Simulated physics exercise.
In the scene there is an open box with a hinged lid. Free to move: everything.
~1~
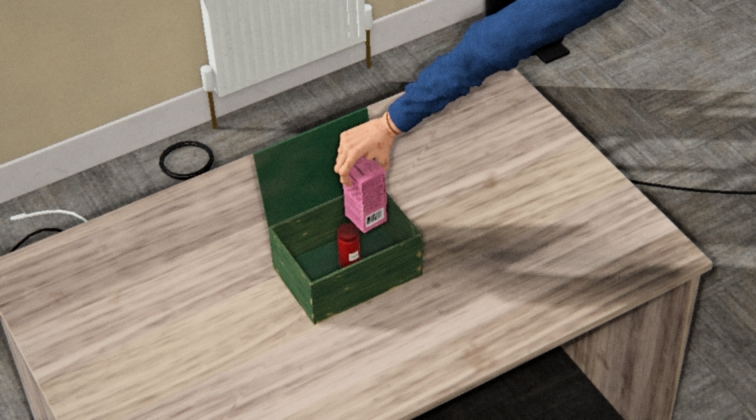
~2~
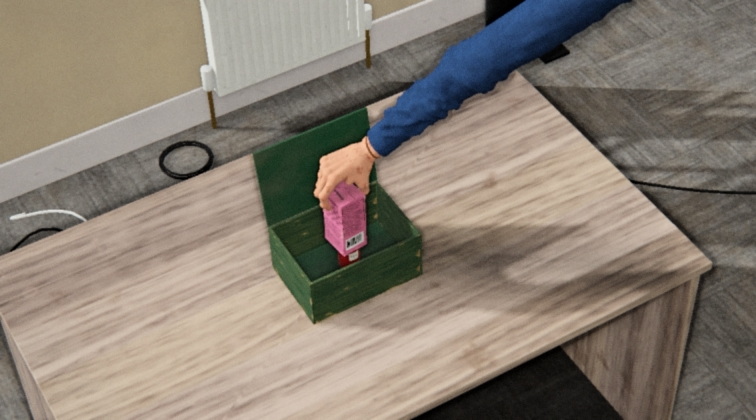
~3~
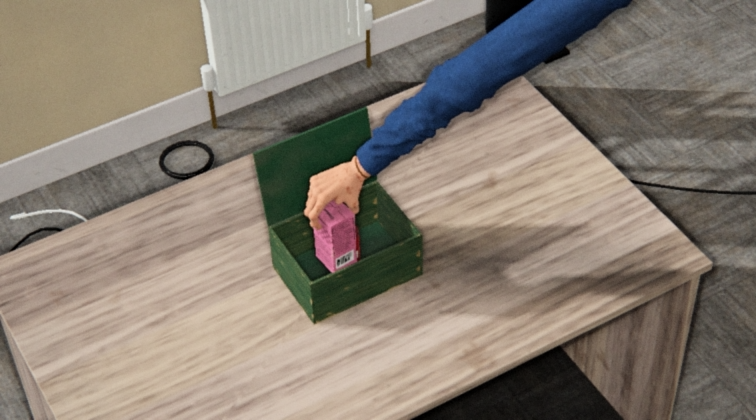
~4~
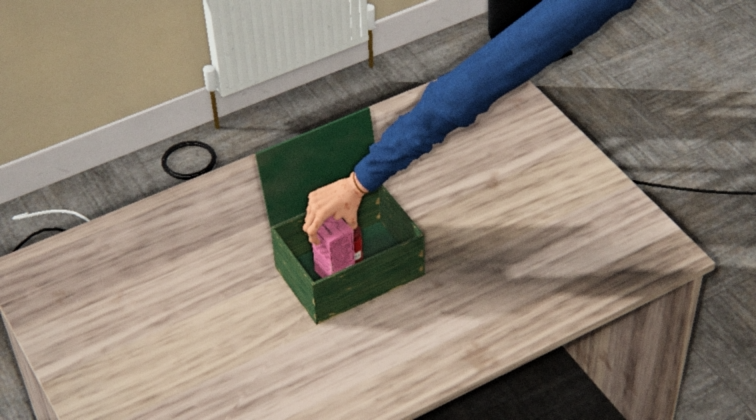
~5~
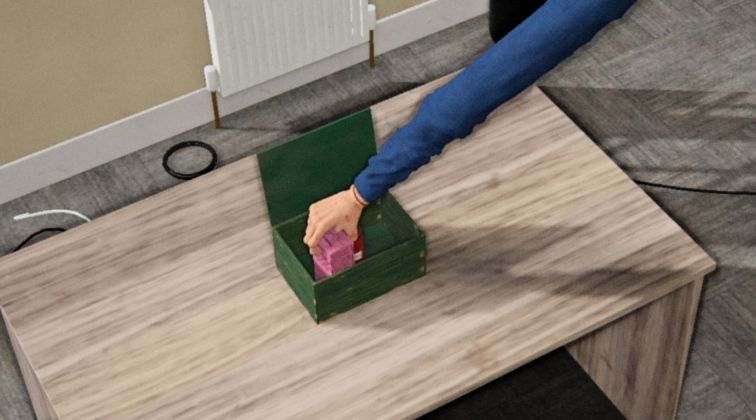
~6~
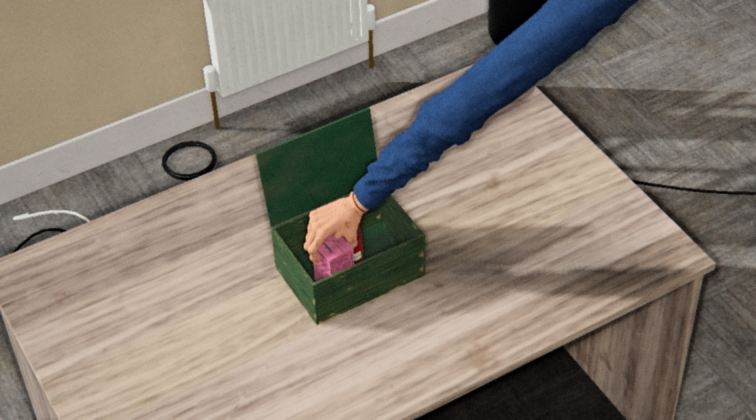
On a wooden table, a hand lowers a pink carton into an open green box.
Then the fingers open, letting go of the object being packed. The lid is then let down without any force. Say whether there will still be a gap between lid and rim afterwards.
There will still be a gap.
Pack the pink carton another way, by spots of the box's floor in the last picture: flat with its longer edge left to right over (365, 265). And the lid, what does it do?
Note: It lowers fully.
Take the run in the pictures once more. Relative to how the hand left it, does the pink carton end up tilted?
As it turns out, it keeps its original angle.
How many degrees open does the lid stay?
Near 16°.
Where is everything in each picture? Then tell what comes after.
Coming down; pink carton (365, 193); red shaker (349, 246), in the first frame.
Coming down; pink carton (345, 217), in the second frame.
Coming down; pink carton (335, 235), in the third frame.
Coming down; pink carton (333, 250), in the fourth frame.
Coming down; pink carton (334, 262), in the fifth frame.
Put in, still held; pink carton (334, 268), in the sixth frame.
Then, 1.10 s on from there, lid starting down.
Then, 1.50 s on from there, lid 66° above the rim.
Then, 1.80 s on from there, lid 44° above the rim.
Then, 2.00 s on from there, lid 27° above the rim.
In the end, lid 16° above the rim; both unmoved. At the end, from the last picture's camera, pink carton near (334, 268).
